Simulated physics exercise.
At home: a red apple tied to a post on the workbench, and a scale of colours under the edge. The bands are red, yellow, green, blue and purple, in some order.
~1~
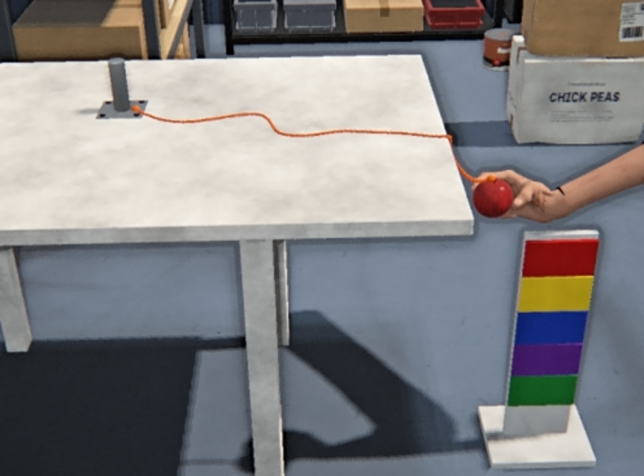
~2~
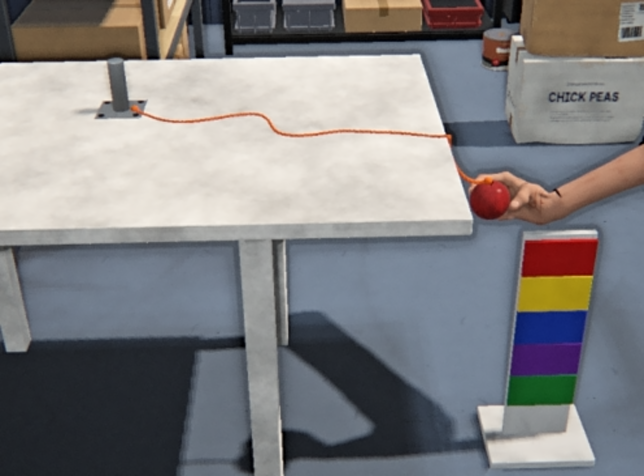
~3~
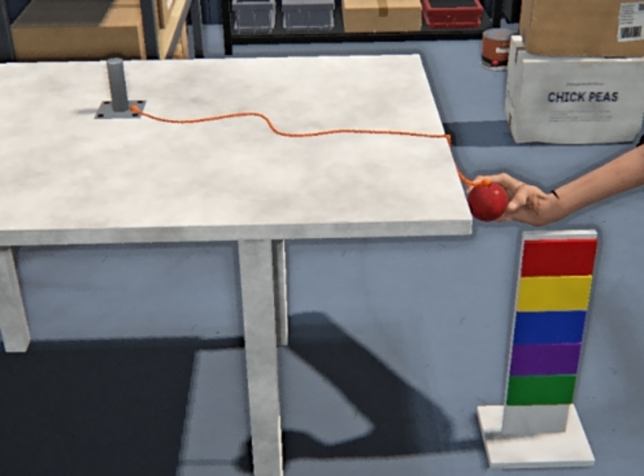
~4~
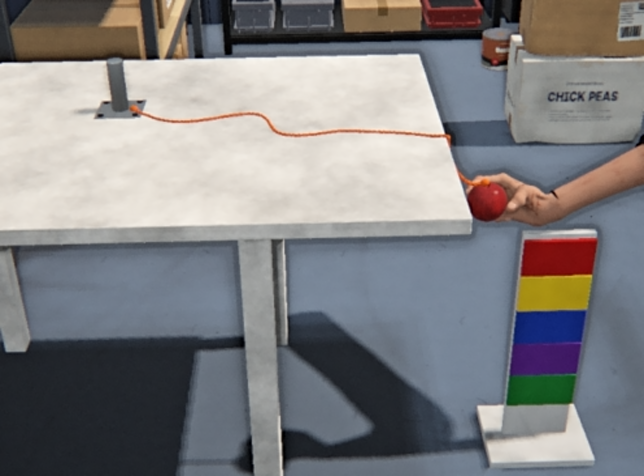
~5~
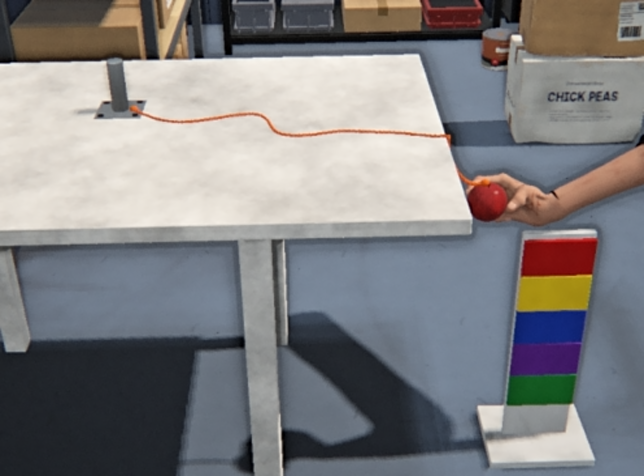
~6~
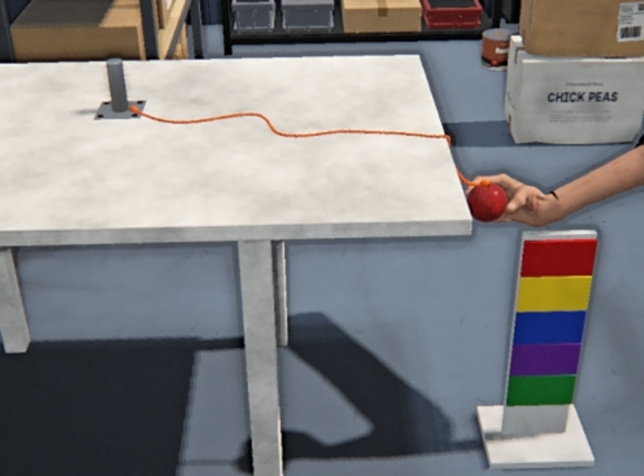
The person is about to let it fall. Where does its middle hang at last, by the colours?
Its middle rests at the red band.
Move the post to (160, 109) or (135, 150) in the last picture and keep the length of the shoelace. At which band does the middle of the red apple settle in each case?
Taking them in turn: Yellow; yellow.
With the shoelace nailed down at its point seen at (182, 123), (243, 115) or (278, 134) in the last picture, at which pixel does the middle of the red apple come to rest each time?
Near (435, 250), (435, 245) and (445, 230).
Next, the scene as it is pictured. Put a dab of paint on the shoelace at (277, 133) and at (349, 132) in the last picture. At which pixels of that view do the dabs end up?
About (321, 119), and the other about (394, 123).
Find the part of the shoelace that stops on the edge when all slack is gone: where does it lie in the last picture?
That spot is around (397, 134).
A little later, apple near (456, 247); level with red.
Next, apple near (415, 237); level with red.
Later still, apple near (426, 251); level with red.
When it is over, apple near (432, 251); level with red. The red one.
